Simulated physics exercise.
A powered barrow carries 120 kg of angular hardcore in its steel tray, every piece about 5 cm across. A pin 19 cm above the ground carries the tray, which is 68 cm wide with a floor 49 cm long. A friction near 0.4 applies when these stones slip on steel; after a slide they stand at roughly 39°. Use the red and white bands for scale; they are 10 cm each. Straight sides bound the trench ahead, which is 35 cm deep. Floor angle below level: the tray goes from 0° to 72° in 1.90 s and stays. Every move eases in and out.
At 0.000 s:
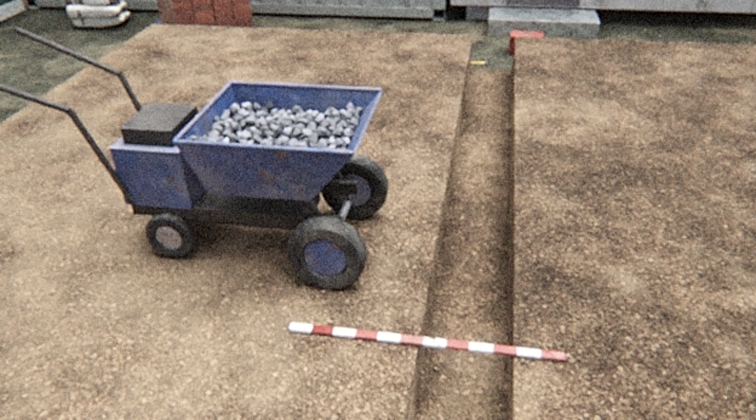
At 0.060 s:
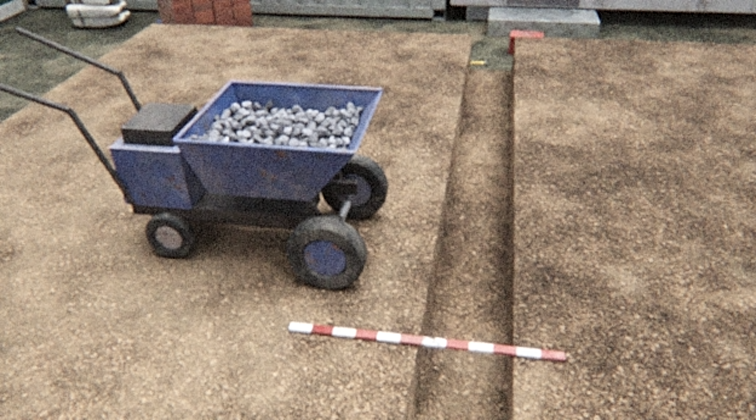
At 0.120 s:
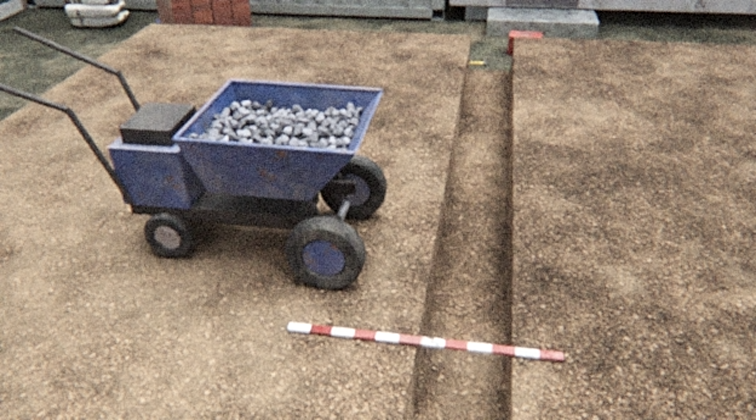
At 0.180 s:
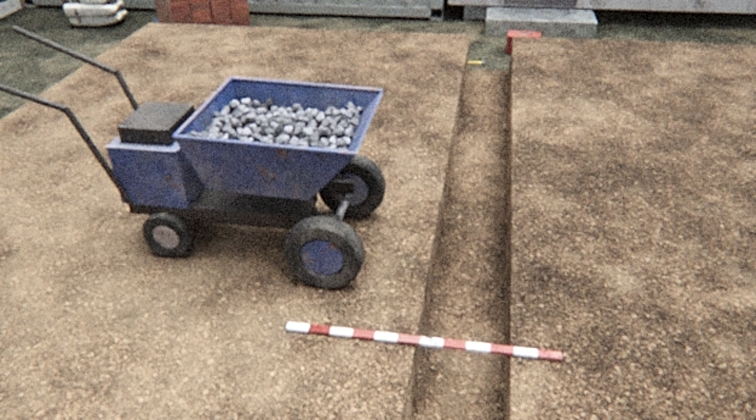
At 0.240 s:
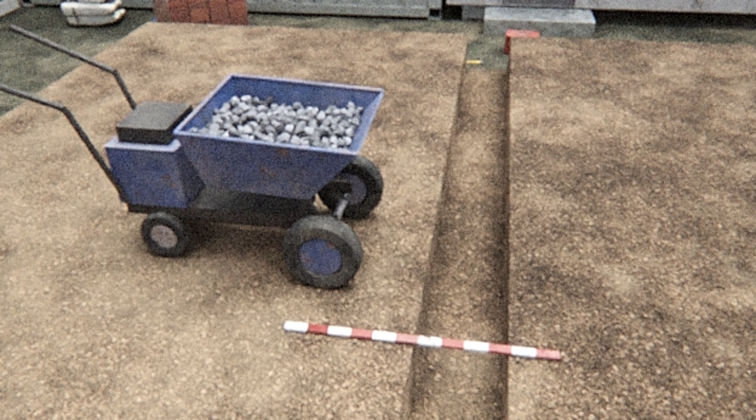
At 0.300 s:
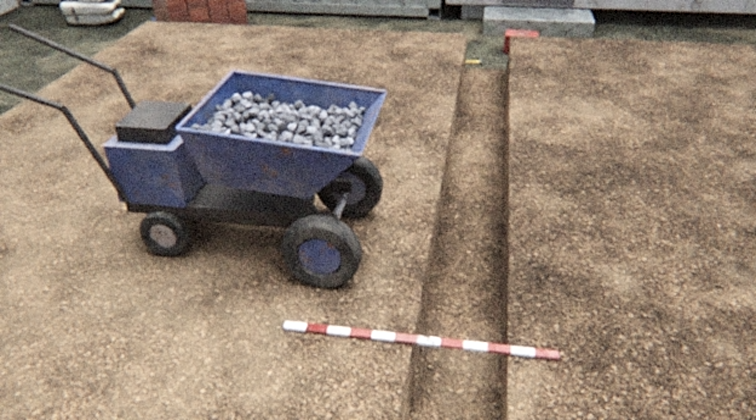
The blue tray of grey stones tilts up slightly at its back while the barrow stays put.
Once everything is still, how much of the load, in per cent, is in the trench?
About 96 per cent.
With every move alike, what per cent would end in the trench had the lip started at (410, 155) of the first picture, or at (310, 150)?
Some 50 and some 95 per cent, in that order.
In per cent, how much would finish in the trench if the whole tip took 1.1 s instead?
I'd put it at roughly 90 per cent.
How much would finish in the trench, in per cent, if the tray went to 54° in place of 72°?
It comes out at about 5 percent.
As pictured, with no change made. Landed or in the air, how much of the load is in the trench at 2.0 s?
I'd say near 30 per cent at that time.
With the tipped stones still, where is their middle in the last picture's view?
Their centre sits close to (471, 297).
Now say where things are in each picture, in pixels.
In the first frame, lip at (354, 153), floor tilted 0°, highest stones at (289, 120).
In the second frame, the tray is at 0°, its lip at (354, 153); the top of the load is at (289, 119); the stones move at 0.1 m/s on average.
In the third frame, the tray is at 1°, its lip at (354, 154); the top of the load is at (276, 116); the stones move at 0.1 m/s on average.
In the fourth frame, the tray is at 2°, its lip at (355, 154); the top of the load is at (276, 115); the stones move at 0.2 m/s on average.
In the fifth frame, the tray is at 3°, its lip at (357, 155); the top of the load is at (276, 113); the stones move at 0.2 m/s on average.
In the sixth frame, the tray is at 5°, its lip at (360, 156); the top of the load is at (259, 109); the stones move at 0.3 m/s on average.
After 1.4 s the floor is at 61°; 100 % in the tray; the foremost stones are at (443, 207).
After 2.0 s the floor is at 72°; 69 % in the tray, 31 % in the trench, 1 % past the trench; the foremost stones are at (517, 267).
After 2.3 s the floor is at 72°; 40 % in the tray, 57 % in the trench, 3 % past the trench; the foremost stones are at (556, 258).
After 4.3 s the floor is at 72°; 1 % in the tray, 96 % in the trench, 3 % past the trench; the foremost stones are at (559, 255).
